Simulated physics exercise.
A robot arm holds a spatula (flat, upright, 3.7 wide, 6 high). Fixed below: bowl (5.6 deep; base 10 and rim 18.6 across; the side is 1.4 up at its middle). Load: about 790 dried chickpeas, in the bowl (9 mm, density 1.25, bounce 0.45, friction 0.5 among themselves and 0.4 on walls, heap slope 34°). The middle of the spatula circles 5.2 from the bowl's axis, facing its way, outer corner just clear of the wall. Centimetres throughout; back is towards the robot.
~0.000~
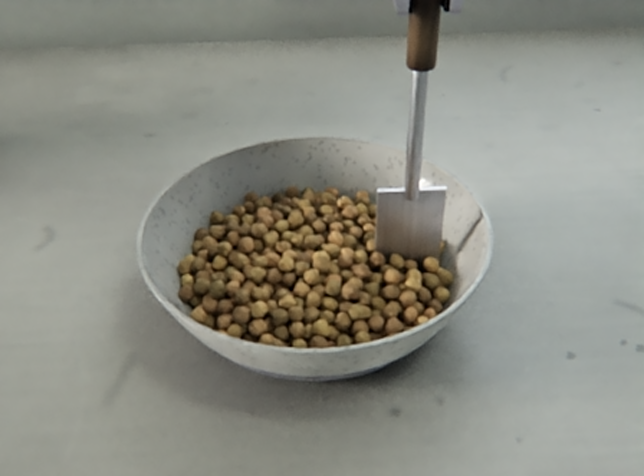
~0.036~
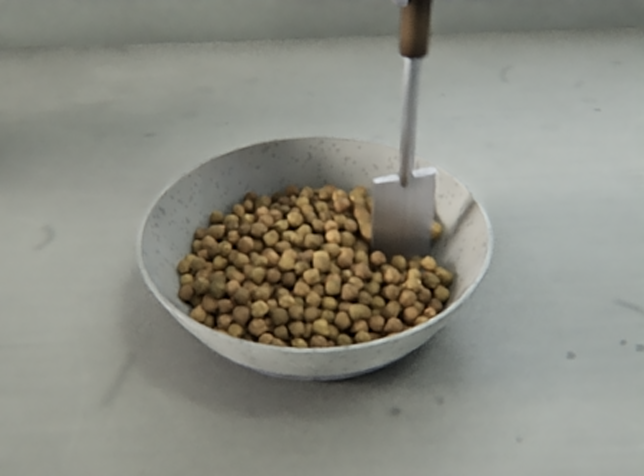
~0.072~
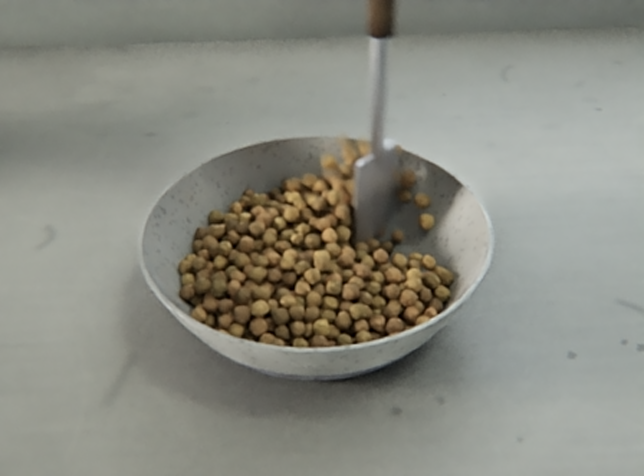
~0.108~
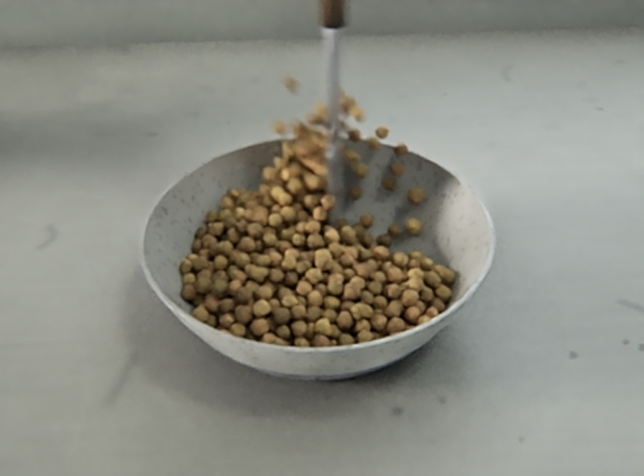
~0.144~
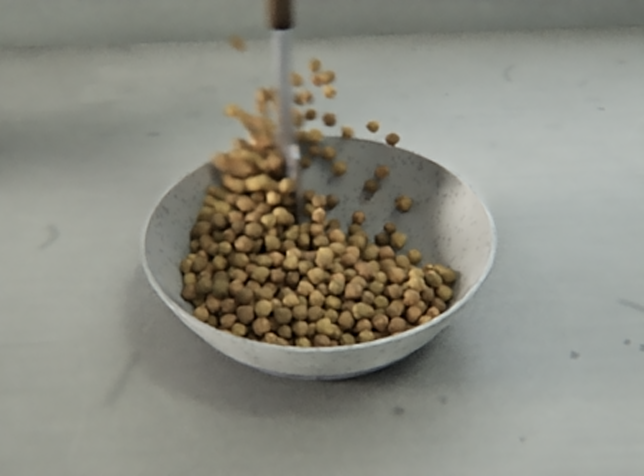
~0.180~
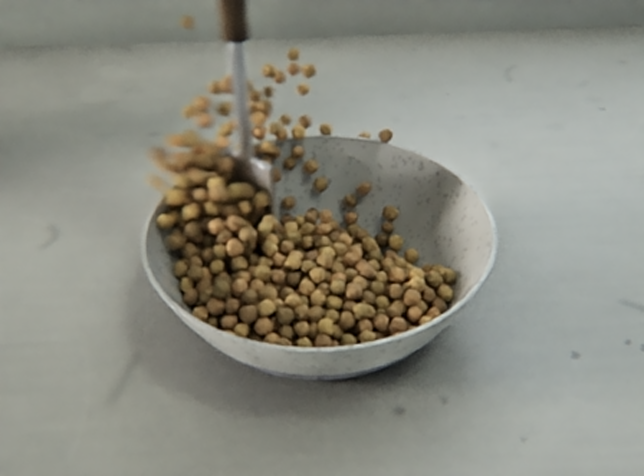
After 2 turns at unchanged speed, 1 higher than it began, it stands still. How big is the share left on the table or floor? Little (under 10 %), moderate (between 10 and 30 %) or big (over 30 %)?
A big share, over 30 %, ends on the table or floor.
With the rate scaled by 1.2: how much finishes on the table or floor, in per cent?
Some 40 per cent.
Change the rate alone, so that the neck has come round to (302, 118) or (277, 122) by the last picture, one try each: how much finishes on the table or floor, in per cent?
Some 25 and 35 per cent.
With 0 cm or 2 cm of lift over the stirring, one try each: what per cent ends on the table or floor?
Some 50 and 30 per cent.
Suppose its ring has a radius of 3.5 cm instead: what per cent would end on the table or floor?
It would be near 15 per cent.
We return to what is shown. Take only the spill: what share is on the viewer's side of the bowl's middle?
Roughly 50 per cent.
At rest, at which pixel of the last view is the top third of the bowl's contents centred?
Near (345, 278).
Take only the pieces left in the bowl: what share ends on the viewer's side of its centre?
About 50 per cent.
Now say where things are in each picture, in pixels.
In the first picture, the spatula neck at (414, 165), 0° round; upper third of the load around (309, 262), from x 185 to 445, top at y 195; 791 in the bowl.
In the second picture, the spatula neck at (407, 151), 14° round; upper third of the load around (313, 257), from x 185 to 445, top at y 190.
In the third picture, the spatula neck at (377, 129), 45° round; upper third of the load around (318, 242), from x 185 to 445, top at y 145.
In the fourth picture, the spatula neck at (334, 118), 76° round; upper third of the load around (302, 227), from x 185 to 445, top at y 85; 788 in the bowl, 3 in flight or on the tool.
In the fifth picture, the spatula neck at (286, 120), 107° round; upper third of the load around (272, 217), from x 185 to 445, top at y 45; 776 in the bowl, 15 in flight or on the tool.
In the sixth picture, the spatula neck at (245, 134), 138° round; upper third of the load around (238, 214), from x 160 to 450, top at y 25; 755 in the bowl, 36 in flight or on the tool.
After 0.44 s, 4° round, highest piece 10 above the table; 596 in the bowl, 136 on the table or floor, 59 in flight or on the tool.
After 0.70 s, 230° round, highest piece 7 above the table; 494 in the bowl, 279 on the table or floor, 18 in flight or on the tool.
After 1.03 s, 0° round, highest piece 4 above the table; 480 in the bowl, 311 on the table or floor.
After 1.73 s, 0° round, highest piece 4 above the table; 480 in the bowl, 311 on the table or floor.
In the end, 480 in the bowl, 311 on the table or floor. That is 39 % on the table or floor.
